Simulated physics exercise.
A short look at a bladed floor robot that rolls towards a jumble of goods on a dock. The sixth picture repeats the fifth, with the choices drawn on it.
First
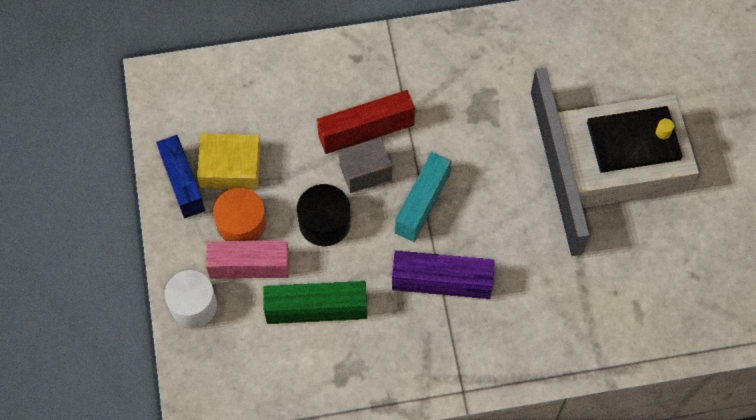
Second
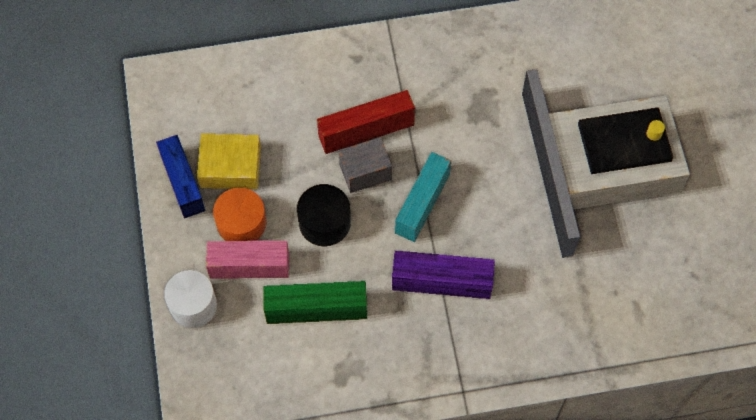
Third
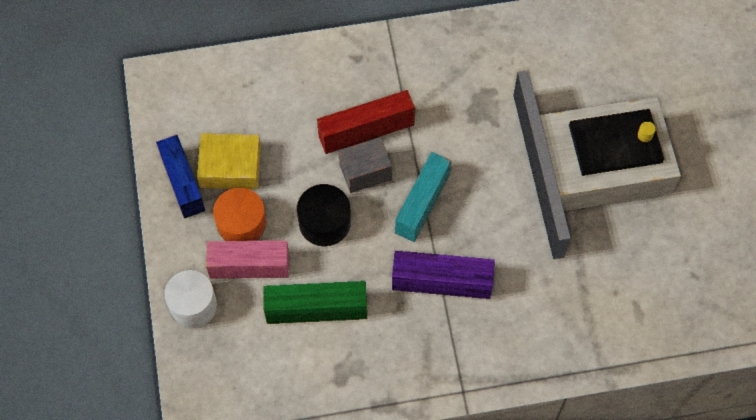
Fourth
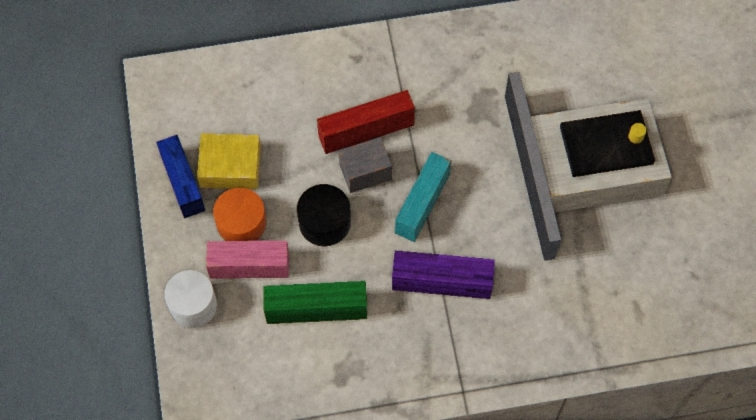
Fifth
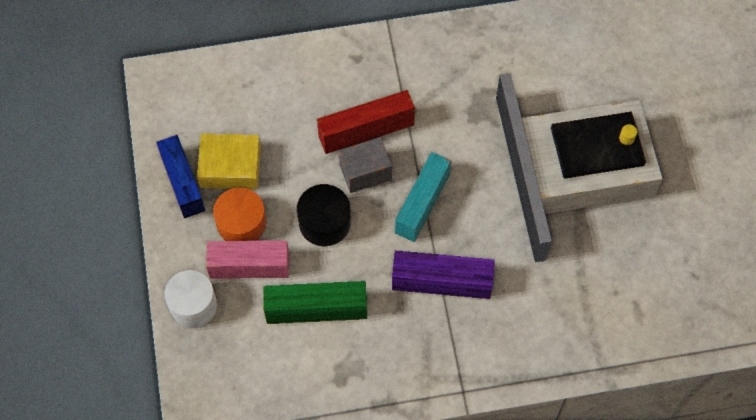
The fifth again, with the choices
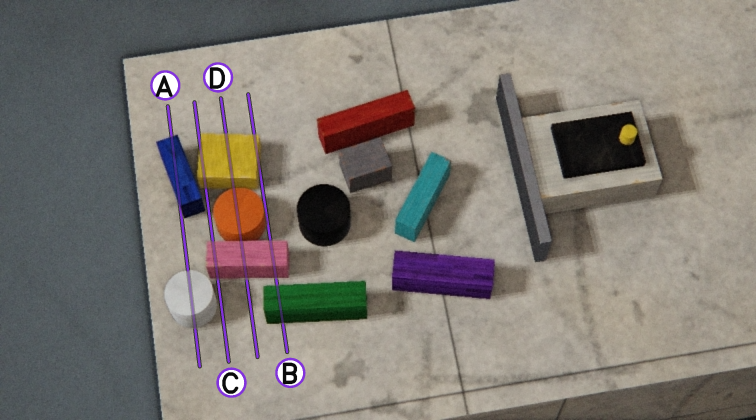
Bladed floor robot creeping slowly left across a stone-like surface towards a motionless jumble of coloured bars, blocks and canisters.
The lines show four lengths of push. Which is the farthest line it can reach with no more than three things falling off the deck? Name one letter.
No fourth one falls up to C.
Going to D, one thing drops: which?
The blue stick.
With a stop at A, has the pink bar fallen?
By then, yes.
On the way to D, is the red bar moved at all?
Yes.
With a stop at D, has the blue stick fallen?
Yes.
On the marked copy, A at (183, 231); B at (267, 218); C at (211, 226); D at (239, 222).
Taking C. A third of the way, robot (481, 163); purple stick (435, 289); red bar (345, 125).
Two thirds of the way, robot (369, 180); blue stick (156, 179); orange canister (201, 218).
When it is over, robot (280, 194); blue stick over the edge; orange canister over the edge; two fallen.
As for the rest, A drops five; B is within the limit but short; D is within the limit but short.
